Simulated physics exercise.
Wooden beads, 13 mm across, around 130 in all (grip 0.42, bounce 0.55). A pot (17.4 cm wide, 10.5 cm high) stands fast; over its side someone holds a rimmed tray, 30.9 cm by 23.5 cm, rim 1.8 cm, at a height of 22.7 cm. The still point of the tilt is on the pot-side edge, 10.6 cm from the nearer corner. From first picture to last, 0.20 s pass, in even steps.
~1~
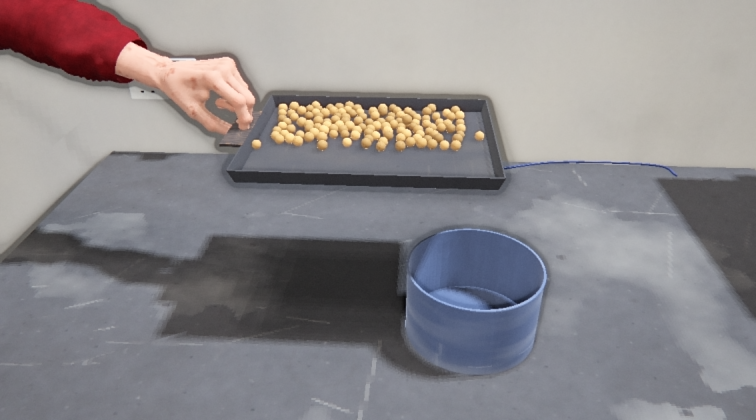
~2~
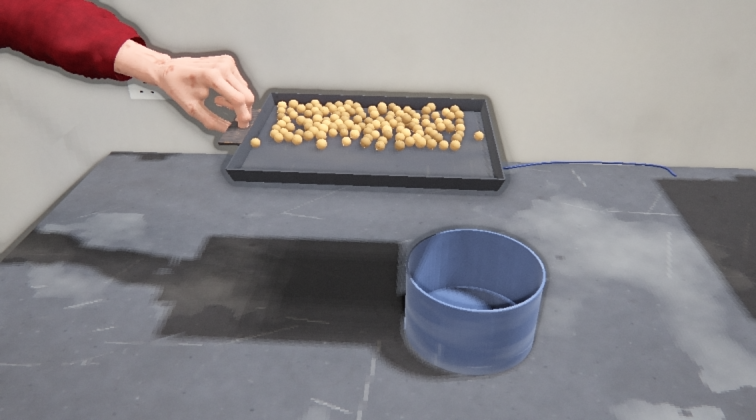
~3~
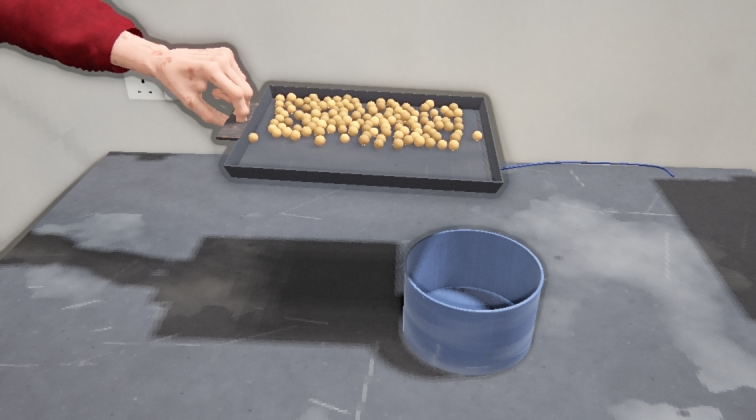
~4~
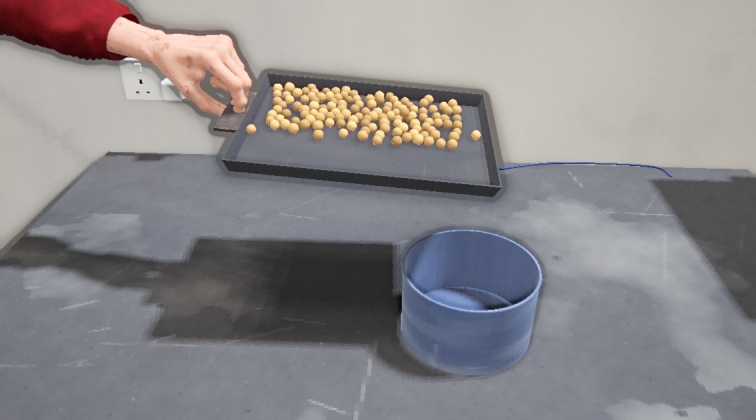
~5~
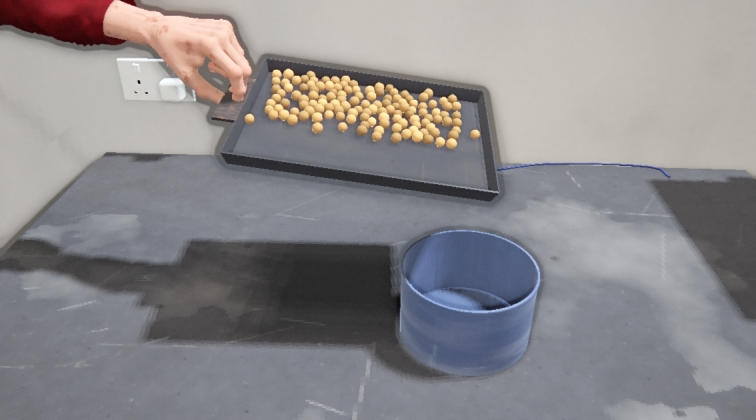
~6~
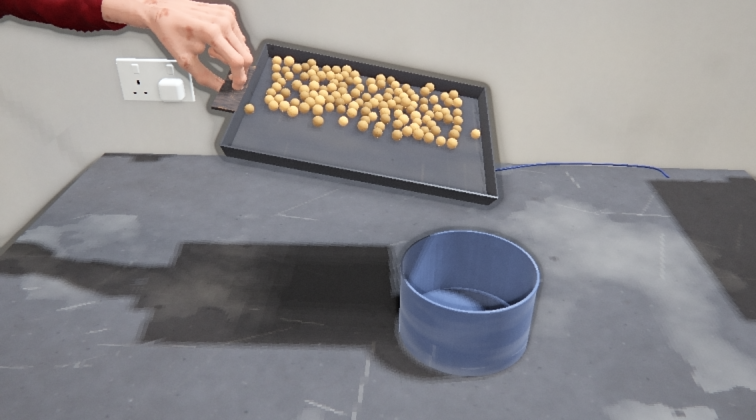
A hand in a red sleeve, at upper left, grips a dark rimmed tray of small tan balls above a grey, patchy tabletop, seen from slightly above against a pale wall. A blue round pot stands below the tray to the right, with a blue cord behind. The hand raises the tray's left side slowly, then faster, uncovering a wall socket, while the balls barely shift and the view stays almost still.
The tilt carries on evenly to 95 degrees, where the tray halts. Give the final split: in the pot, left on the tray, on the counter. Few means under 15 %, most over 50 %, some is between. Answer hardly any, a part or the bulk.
In the pot: The bulk; left on the tray: Hardly any; on the counter: Hardly any.
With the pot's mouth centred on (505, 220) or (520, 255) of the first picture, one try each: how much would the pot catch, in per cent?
About 5 and 65 per cent.
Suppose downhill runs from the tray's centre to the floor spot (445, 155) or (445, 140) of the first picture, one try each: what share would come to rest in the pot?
Some 50 and 5 per cent.
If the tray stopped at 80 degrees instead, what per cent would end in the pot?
Then about 95 per cent.
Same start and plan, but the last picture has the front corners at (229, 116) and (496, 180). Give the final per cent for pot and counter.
Pot 25, counter 75.
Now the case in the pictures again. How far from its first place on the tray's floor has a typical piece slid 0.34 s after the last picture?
About 13 cm.
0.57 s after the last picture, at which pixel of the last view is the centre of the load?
Near (481, 270).
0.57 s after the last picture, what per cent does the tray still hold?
Roughly 30 per cent.
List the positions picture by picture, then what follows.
The first frame shows tray tilt 0 degrees, front corners at (233, 168) and (500, 176); middle of the pieces at (369, 123); pot at (476, 266).
The second frame shows tray tilt 1 degrees, front corners at (232, 167) and (499, 177); middle of the pieces at (369, 122).
The third frame shows tray tilt 3 degrees, front corners at (230, 163) and (497, 179); middle of the pieces at (367, 118).
The fourth frame shows tray tilt 7 degrees, front corners at (228, 157) and (496, 184), lowest corner right front; middle of the pieces at (366, 112).
The fifth frame shows tray tilt 11 degrees, front corners at (227, 150) and (494, 189), lowest corner right front; middle of the pieces at (365, 105).
The sixth frame shows tray tilt 15 degrees, front corners at (227, 143) and (493, 193), lowest corner right front; middle of the pieces at (366, 98); pot at (469, 268).
Then, 0.34 s after the last picture, tilt 54 degrees; the tray holds 100 %, the pot 0 %.
Then, 0.57 s after the last picture, tilt 80 degrees; the tray holds 30 %, the pot 45 %.
Then, 0.92 s after the last picture, tilt 95 degrees; the tray holds 0 %, the pot 95 %.
In the end, pot 95 %, tray 0 %, counter 5 %.
